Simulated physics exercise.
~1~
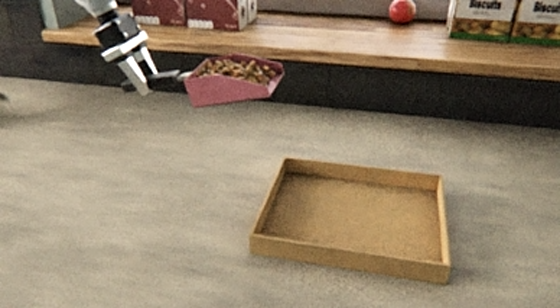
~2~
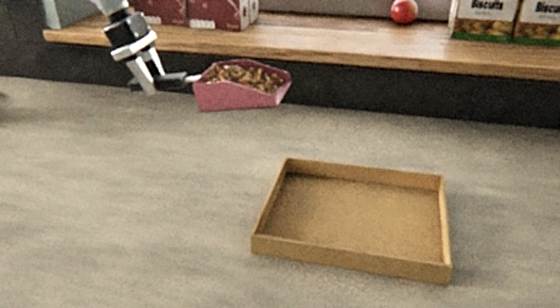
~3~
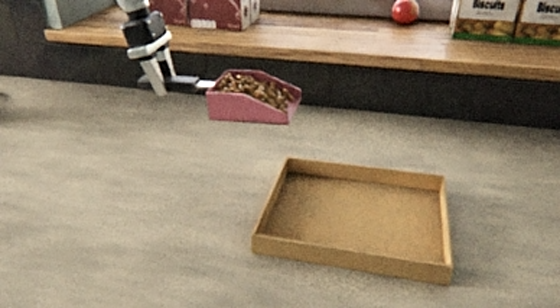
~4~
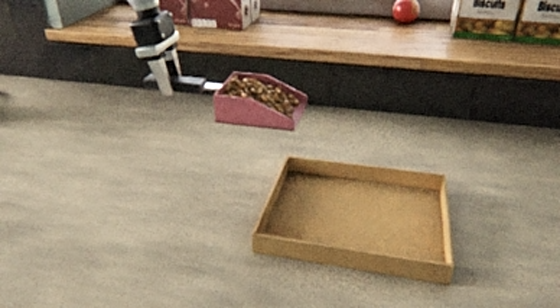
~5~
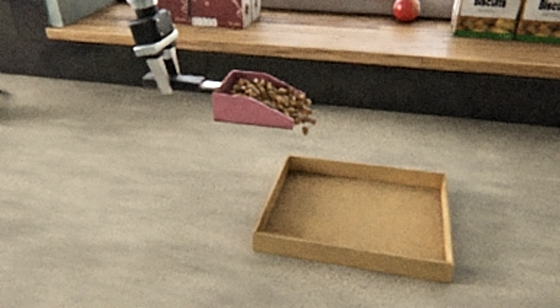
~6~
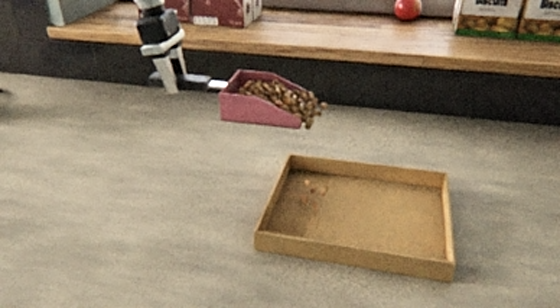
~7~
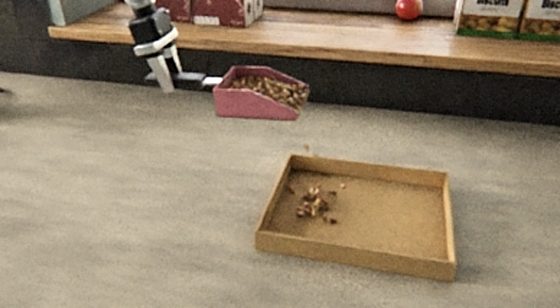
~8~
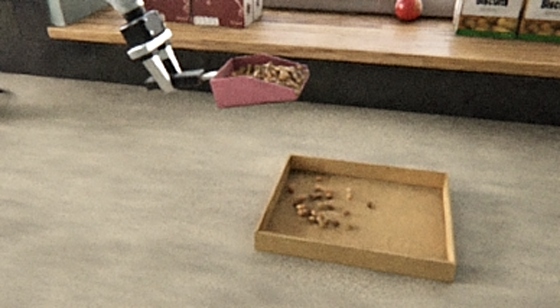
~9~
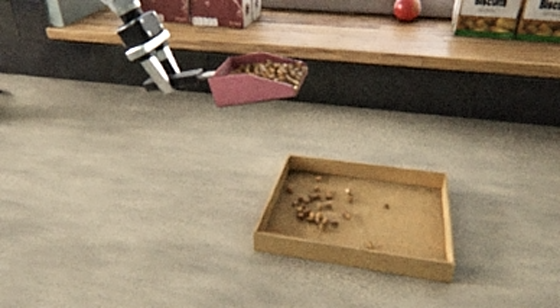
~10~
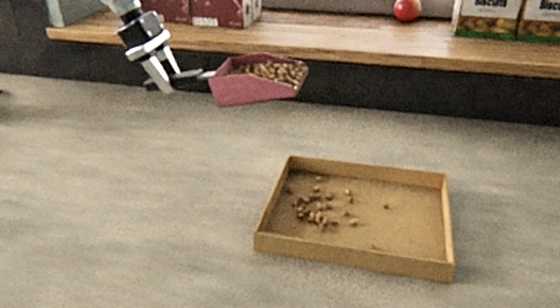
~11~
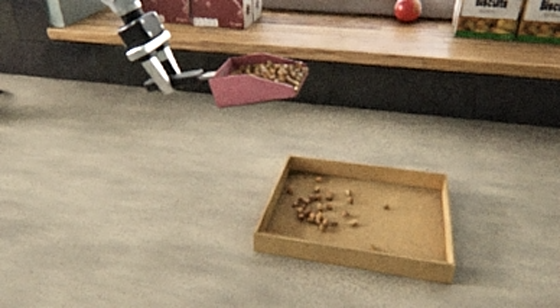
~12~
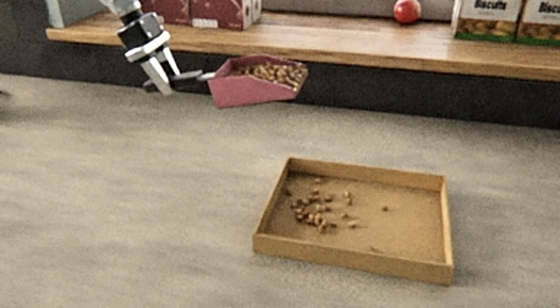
The footage shows a robotic gripper moving a pink scoop of brown beans rightward toward a shallow tray on a grey tabletop, tipping it forward so some spill in, then tilting it back and holding still, with most beans remaining in the scoop.
